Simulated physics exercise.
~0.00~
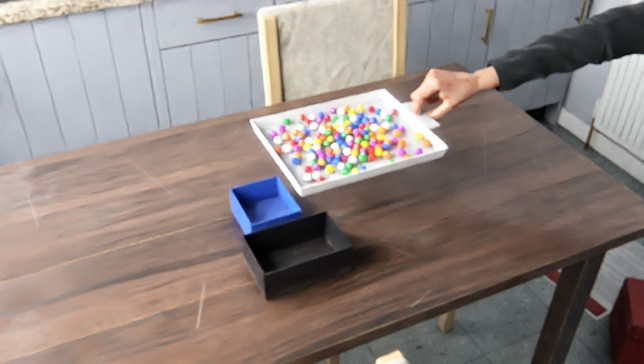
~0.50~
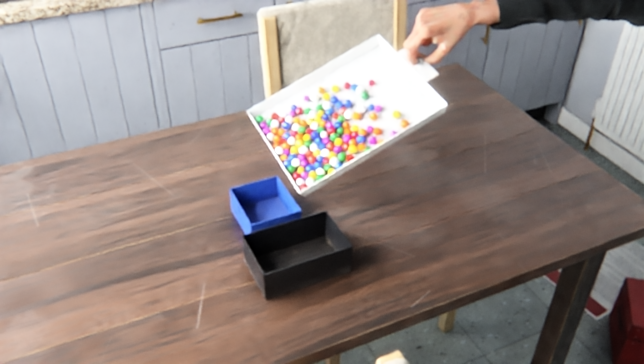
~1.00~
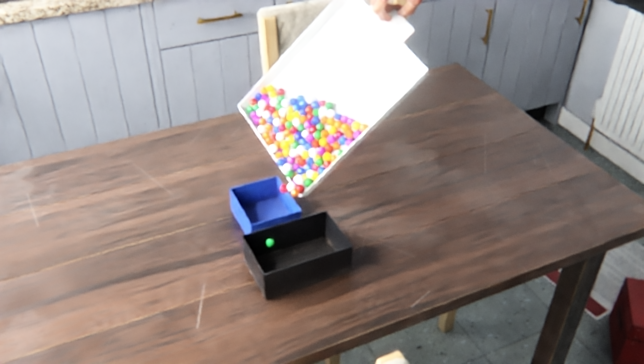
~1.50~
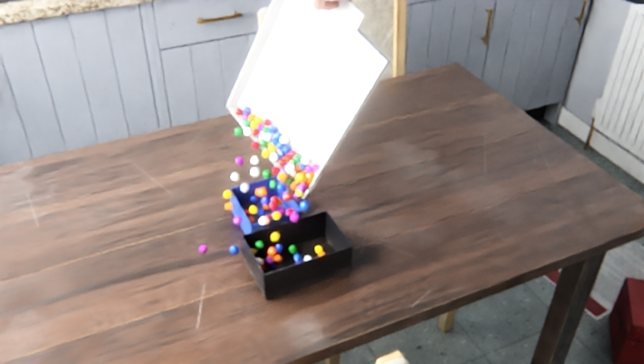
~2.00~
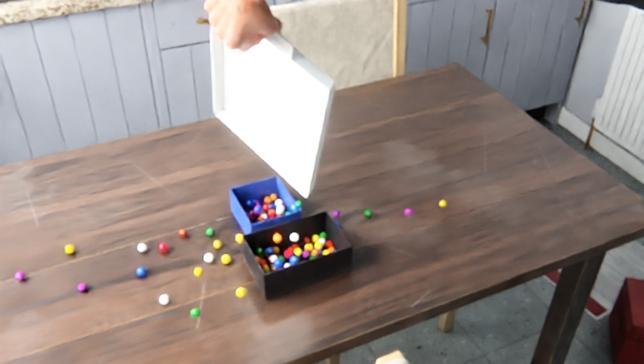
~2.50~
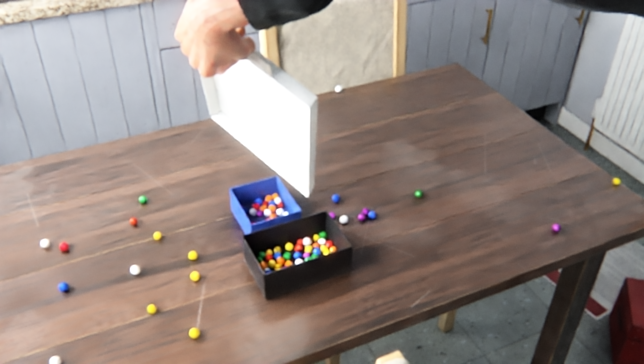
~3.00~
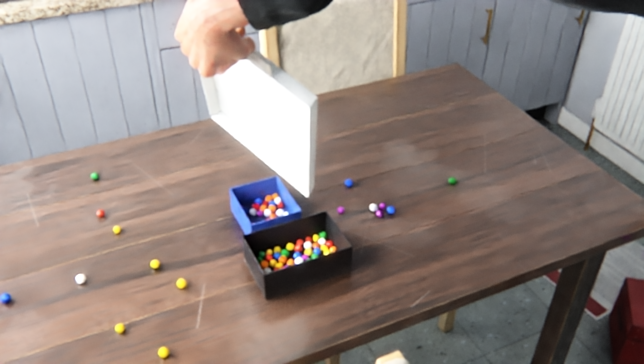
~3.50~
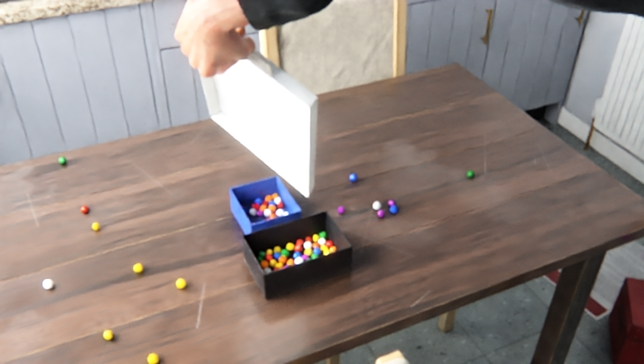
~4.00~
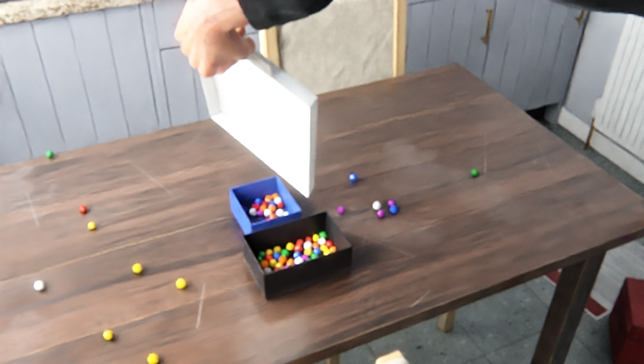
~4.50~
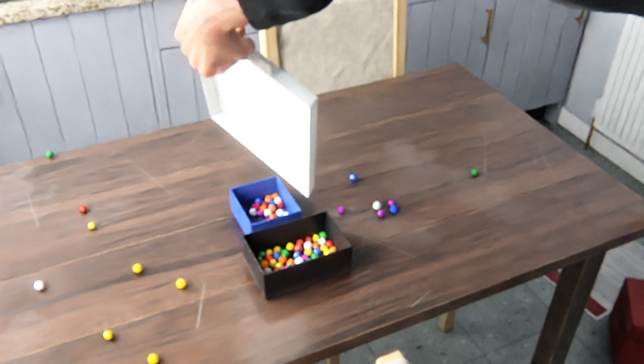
In this clip, a hand tilts a white tray of colorful marbles above a wooden table, pouring them toward a blue tin and a black tin. Most land in the tins, more in the black one, while others scatter and roll across the tabletop before coming to rest.
